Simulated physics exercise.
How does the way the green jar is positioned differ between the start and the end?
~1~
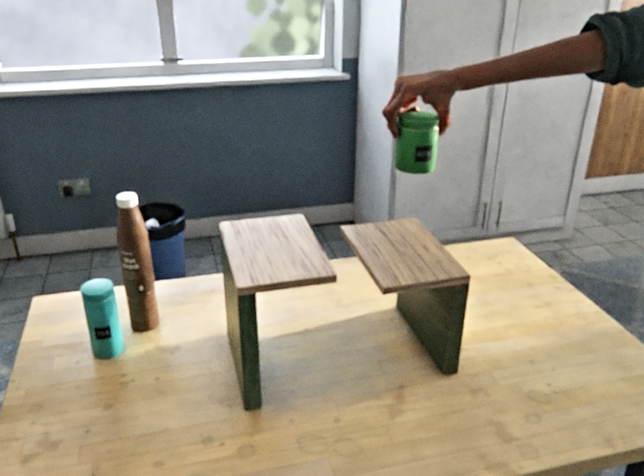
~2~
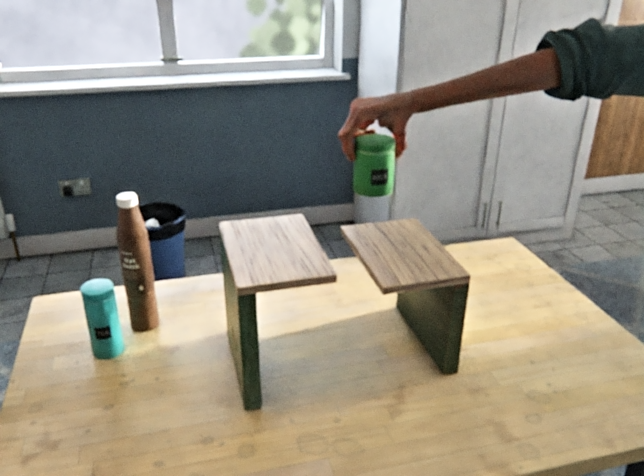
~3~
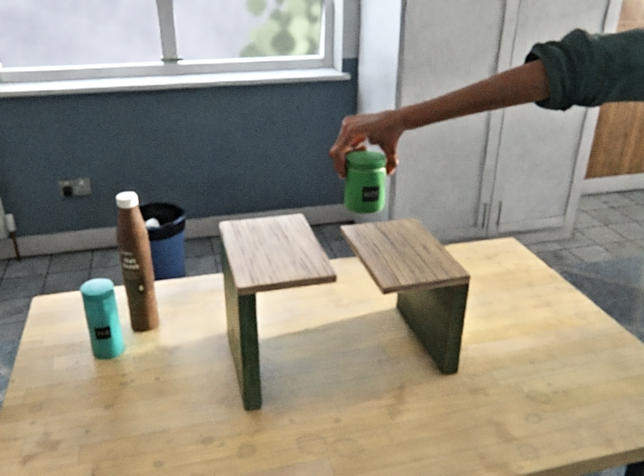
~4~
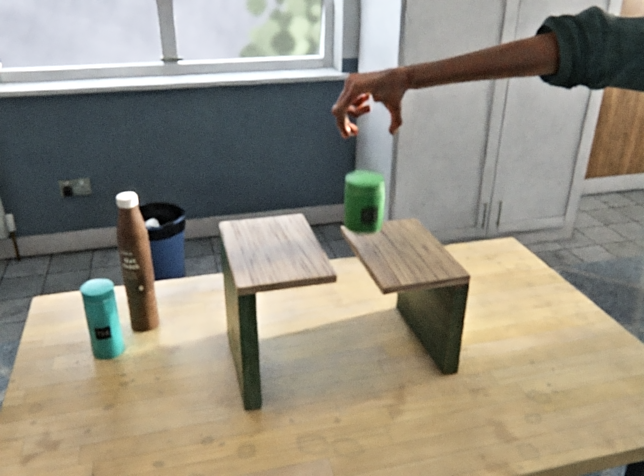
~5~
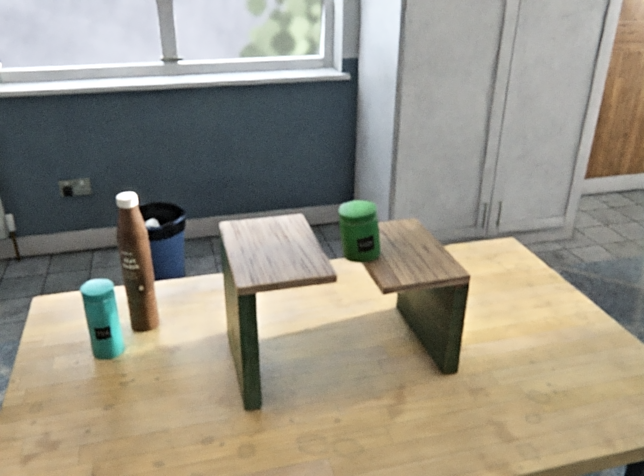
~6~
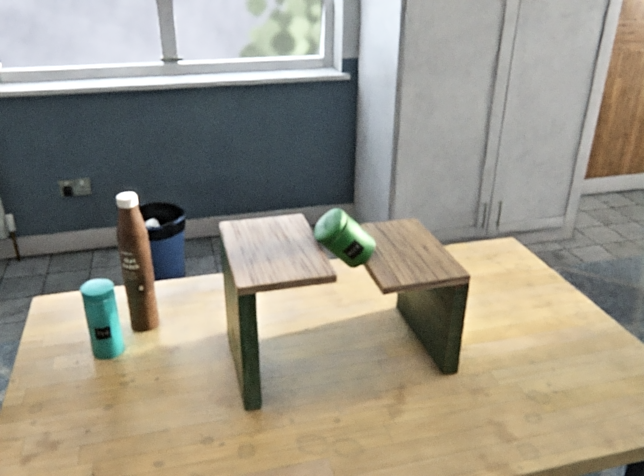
At the start the green jar is held upright by a hand, while at the end it is leaning over to the left at the gap between the stands.
